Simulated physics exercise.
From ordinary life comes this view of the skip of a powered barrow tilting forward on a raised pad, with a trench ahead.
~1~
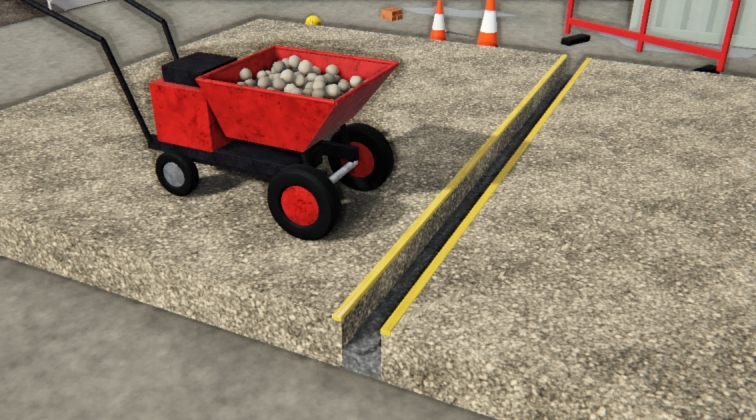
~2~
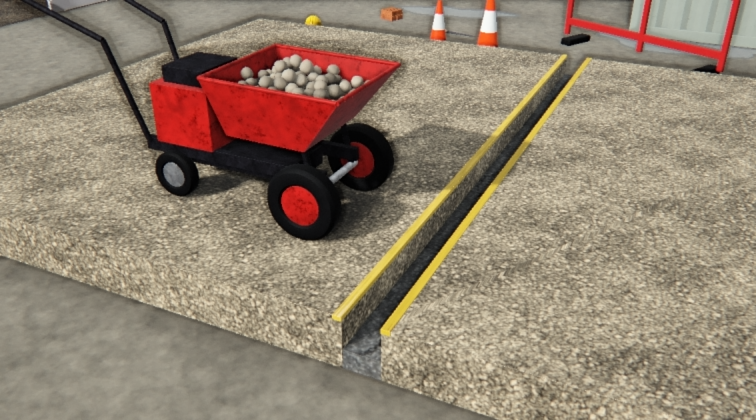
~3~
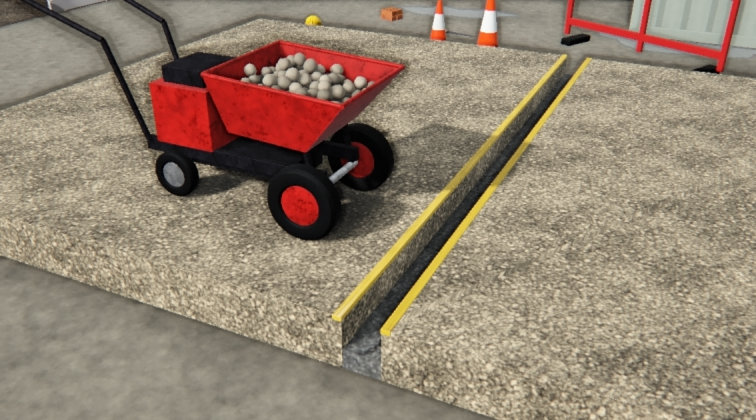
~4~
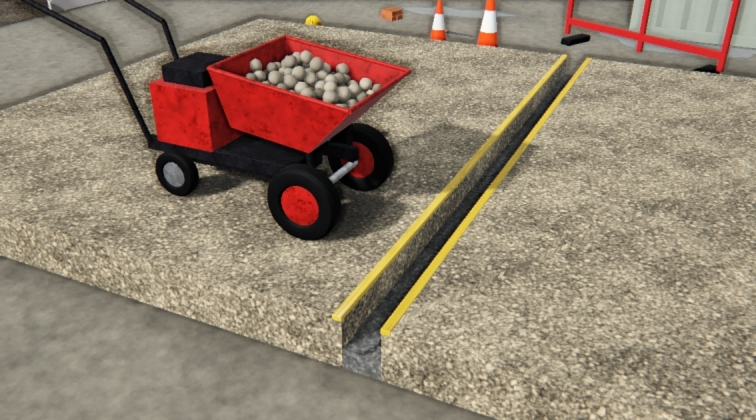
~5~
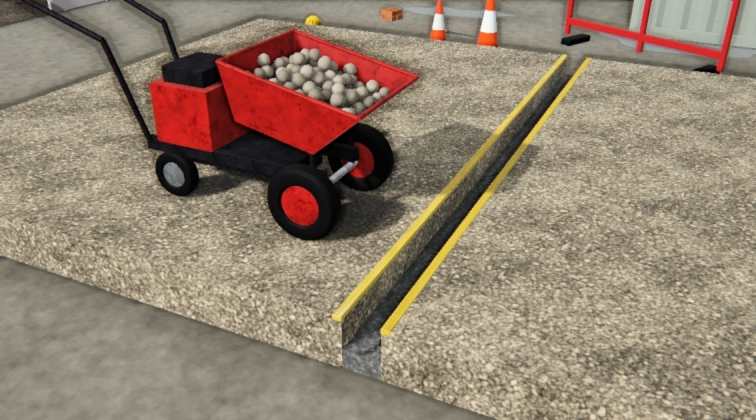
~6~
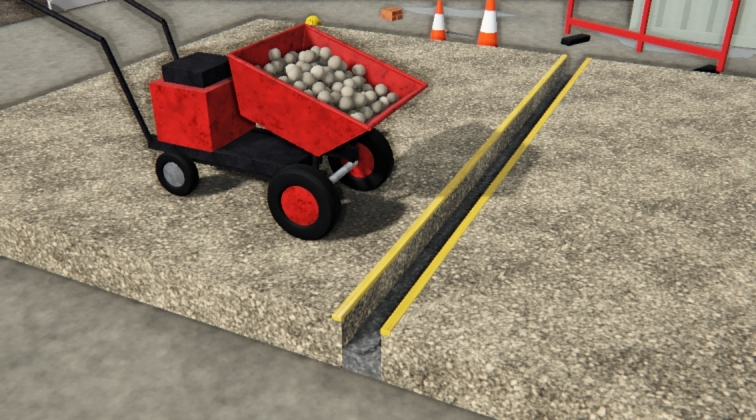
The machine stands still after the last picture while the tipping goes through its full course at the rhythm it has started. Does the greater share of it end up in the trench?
Falls short of half.
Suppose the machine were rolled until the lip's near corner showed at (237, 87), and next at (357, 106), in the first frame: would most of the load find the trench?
For the first try, shy of half; for the second, shy of half.
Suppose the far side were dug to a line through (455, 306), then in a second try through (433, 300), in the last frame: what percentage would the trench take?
Around 90 percent first, around 60 percent second.
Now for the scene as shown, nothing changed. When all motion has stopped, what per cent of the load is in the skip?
I'd say close to 25 percent.
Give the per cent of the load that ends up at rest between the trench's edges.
Roughly 20 percent.
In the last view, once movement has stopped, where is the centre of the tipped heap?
The centre comes to rest close to (473, 234).
Shortly afterwards, skip tipped steeply; the whole lot in the skip.
Next, skip tipped right over; the bulk in the skip; only a few in or heaped over the trench; a little beyond it; only a few falling.
Some moments later, skip tipped right over; near a quarter in the skip; near a quarter in or heaped over the trench; near half beyond it.
In the end, skip tipped right over; near a quarter in the skip; near a quarter in or heaped over the trench; near half beyond it.
